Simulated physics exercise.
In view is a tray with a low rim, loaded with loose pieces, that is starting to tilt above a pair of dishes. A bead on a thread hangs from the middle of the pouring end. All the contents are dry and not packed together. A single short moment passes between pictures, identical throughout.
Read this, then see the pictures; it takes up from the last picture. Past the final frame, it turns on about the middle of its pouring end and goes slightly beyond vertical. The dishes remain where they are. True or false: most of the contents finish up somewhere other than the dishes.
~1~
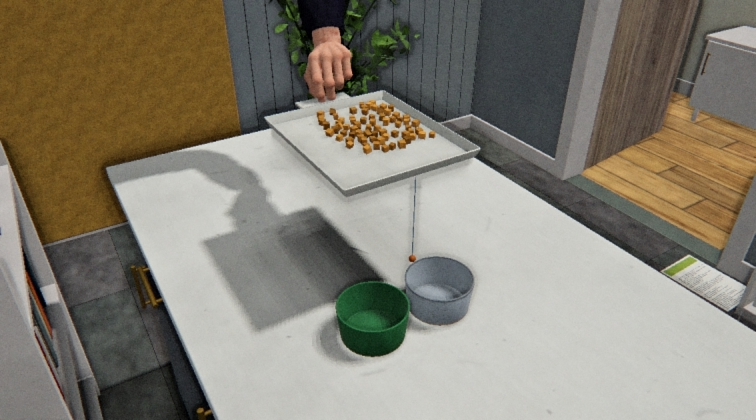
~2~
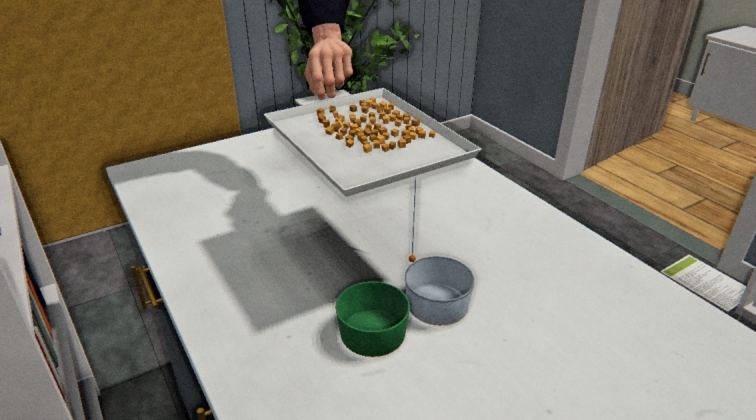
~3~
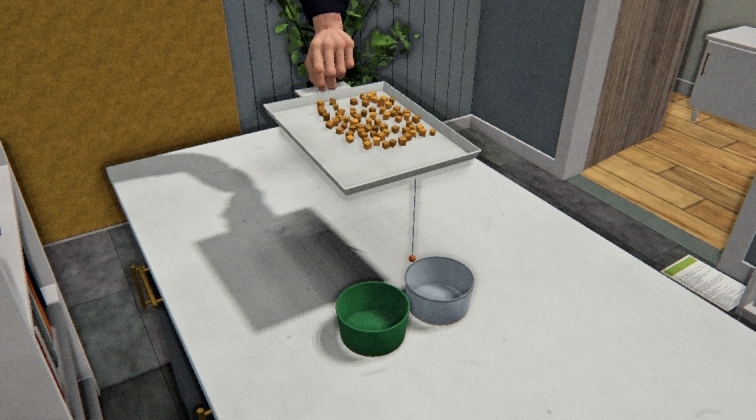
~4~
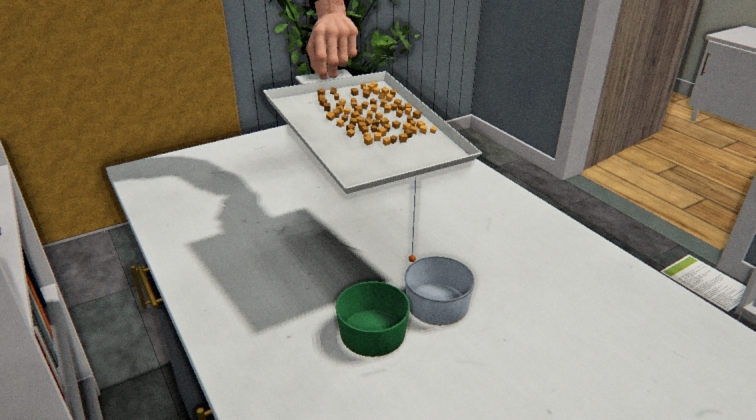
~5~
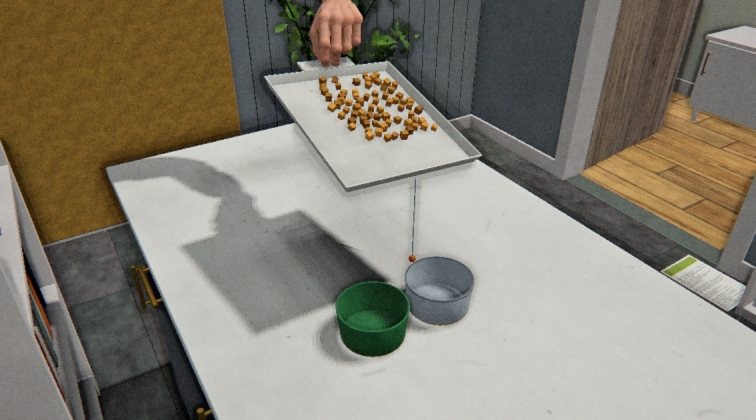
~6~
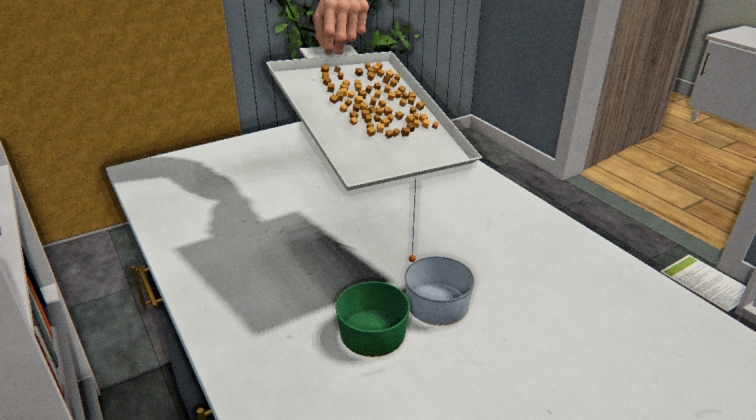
True.
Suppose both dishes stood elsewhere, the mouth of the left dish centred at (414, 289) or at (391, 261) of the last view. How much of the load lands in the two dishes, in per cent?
First placement: 80 per cent; second placement: 20 per cent.
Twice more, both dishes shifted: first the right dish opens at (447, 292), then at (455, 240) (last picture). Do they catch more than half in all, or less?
So that's a lesser portion the first time round, a lesser portion the second.
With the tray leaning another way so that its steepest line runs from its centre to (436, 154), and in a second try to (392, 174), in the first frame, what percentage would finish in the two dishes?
Roughly 10 percent first and 70 percent second.
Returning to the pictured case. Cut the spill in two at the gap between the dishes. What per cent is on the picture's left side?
About 0 %.
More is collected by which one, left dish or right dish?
The one at right wins.
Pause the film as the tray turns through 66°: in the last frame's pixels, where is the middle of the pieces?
Centre estimate: (461, 171).
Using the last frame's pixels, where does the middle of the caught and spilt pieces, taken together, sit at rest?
Roughly pixel (475, 297).
Just after the last frame, tray tipped steeply; roughly half on the tray; roughly half in the air.
A moment on, tray tipped past a quarter turn; roughly a quarter in the right dish; roughly two thirds outside both; about a tenth in the air.
Further on, tray tipped past a quarter turn; roughly a quarter in the right dish; roughly two thirds outside both.
When it is over, tray tipped past a quarter turn; not one in the left dish; roughly a quarter in the right dish; roughly two thirds outside both.
